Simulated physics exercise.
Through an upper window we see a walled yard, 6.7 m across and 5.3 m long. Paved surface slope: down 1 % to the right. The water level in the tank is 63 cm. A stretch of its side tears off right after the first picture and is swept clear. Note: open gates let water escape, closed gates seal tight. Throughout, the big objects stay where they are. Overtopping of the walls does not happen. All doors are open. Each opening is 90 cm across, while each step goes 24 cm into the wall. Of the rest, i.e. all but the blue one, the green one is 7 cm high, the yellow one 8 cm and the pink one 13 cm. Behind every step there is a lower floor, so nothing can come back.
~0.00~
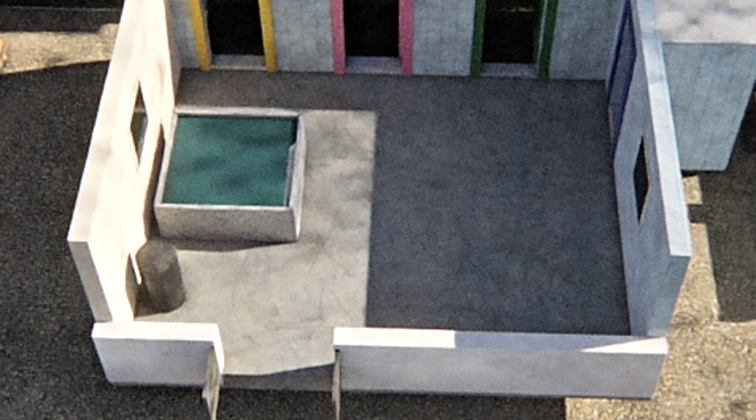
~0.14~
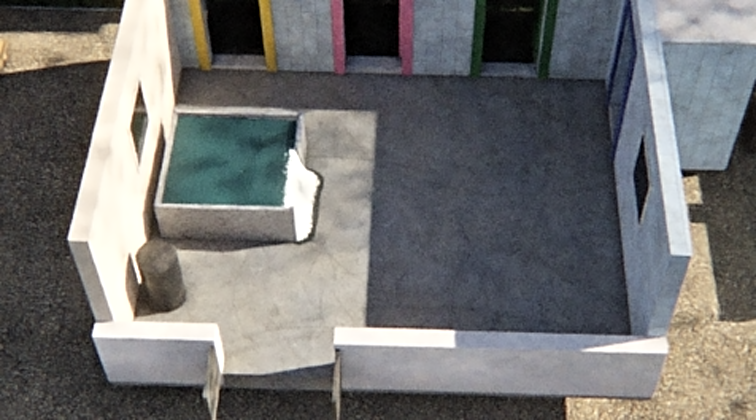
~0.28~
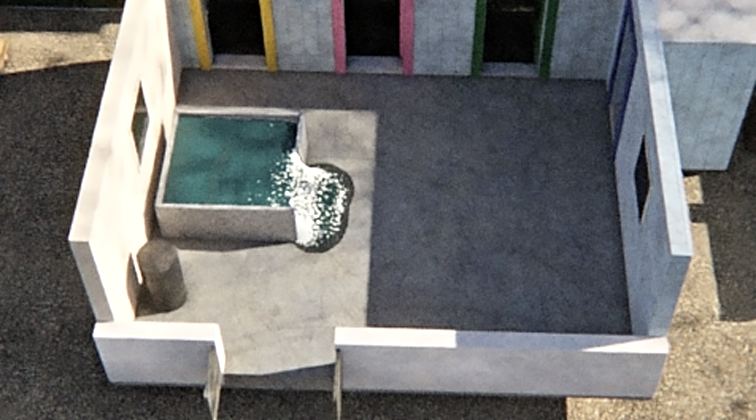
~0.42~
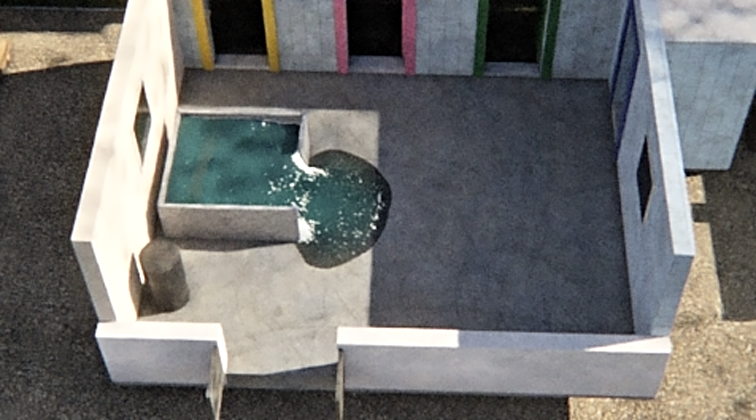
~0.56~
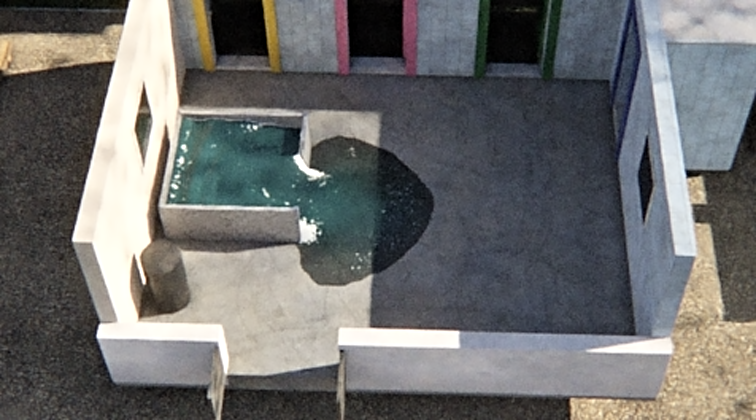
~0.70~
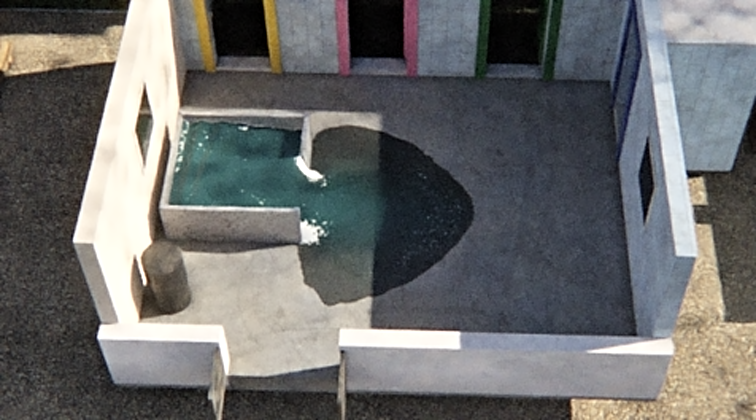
Green water sits still in a square tank at the left of a walled yard with yellow, pink, green and blue doorways, then bursts white through the tank's right side. It pours onto the paving and spreads rightward in a widening dark pool, crossing from sunlight into shade.
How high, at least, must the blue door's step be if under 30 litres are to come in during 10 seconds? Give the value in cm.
I would say about 10.5 cm.
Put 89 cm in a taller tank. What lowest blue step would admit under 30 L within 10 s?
Some 16 cm.
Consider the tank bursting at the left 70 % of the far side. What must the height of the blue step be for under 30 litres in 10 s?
Close to 8.5 cm at the least.
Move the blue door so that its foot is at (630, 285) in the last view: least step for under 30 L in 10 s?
Roughly 14.5 cm, give or take.
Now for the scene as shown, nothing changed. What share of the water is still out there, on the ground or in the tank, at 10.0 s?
I'd put it at about 98 per cent.
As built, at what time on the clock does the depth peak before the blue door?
At roughly 2.6 s.
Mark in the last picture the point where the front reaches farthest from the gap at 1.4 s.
Around pixel (625, 240).
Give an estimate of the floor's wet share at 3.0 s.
I'd say near 60 percent is wet.
After 1.4 s water covers 40 % of the floor, deepest (32 cm) near (309, 220); it has not reached the blue door.
After 3.0 s water covers 60 % of the floor, deepest (31 cm) near (639, 373); 16 cm at the blue door, 0 litres in over its 16 cm step.
After 10.0 s water covers 95 % of the floor; 10 cm at the blue door, 2 litres in over its 16 cm step.
At the blue door as built, the water arrived by 2.0 s and peaked near 18 cm at 2.6 s.
With a step of 8.5 cm, 68 litres would have come in within the 10 s; with 11.5 cm, 21 litres. So under 30 litres takes about 10.5 cm.
